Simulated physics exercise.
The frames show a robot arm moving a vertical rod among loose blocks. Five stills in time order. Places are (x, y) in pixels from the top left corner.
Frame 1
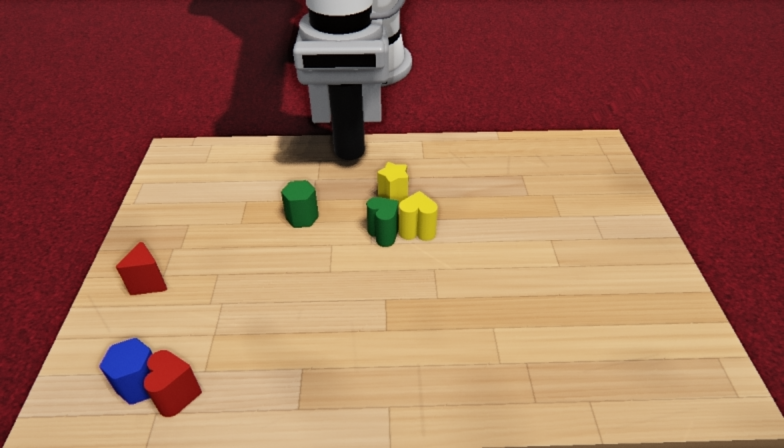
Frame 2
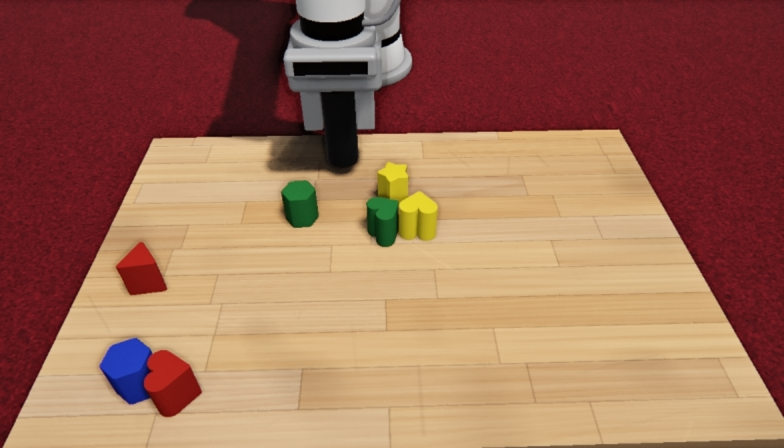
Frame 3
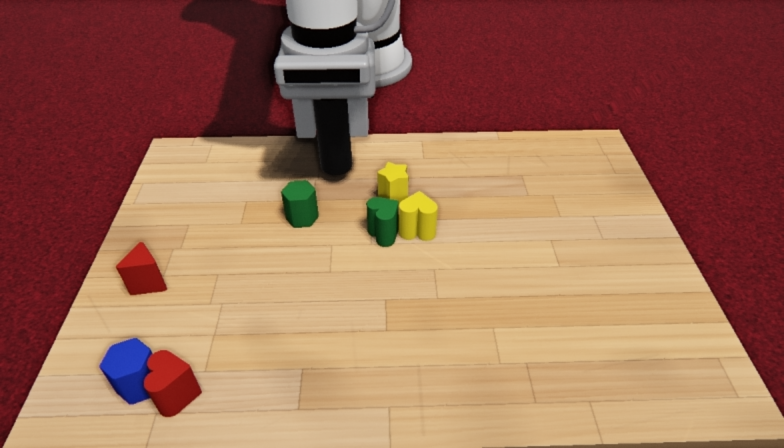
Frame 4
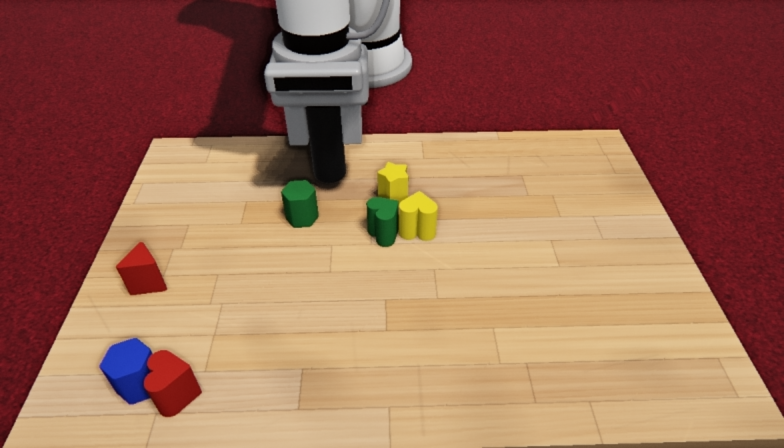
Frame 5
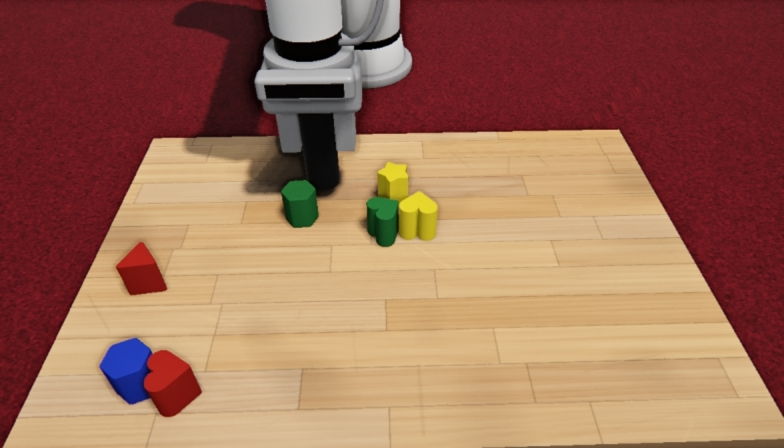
Robot arm slowly moving a black vertical rod left and slightly forward over a wooden board, the scattered coloured blocks staying still.
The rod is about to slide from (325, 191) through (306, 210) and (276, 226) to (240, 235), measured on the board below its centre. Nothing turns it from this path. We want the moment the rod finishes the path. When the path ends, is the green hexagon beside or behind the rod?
Yes, I think so.
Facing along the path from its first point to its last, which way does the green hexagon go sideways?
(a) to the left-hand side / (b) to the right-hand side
Choice a: To the left-hand side.
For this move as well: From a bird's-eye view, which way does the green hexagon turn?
It turns round anticlockwise.
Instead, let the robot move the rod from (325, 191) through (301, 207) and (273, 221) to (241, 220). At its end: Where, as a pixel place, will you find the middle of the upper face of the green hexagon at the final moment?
Somewhere near (279, 213).
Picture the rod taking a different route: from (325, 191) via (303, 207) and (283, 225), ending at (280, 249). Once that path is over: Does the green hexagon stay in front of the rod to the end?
Yes, that is how it ends up.
The first path, step by step. One third of the way, rod (304, 201); green hexagon (284, 204).
Two thirds of the way, rod (274, 217); green hexagon (268, 221), turned 60° anticlockwise.
At the end, rod (238, 226); green hexagon (265, 224), turned 75° anticlockwise; yellow star-shaped block not moved.
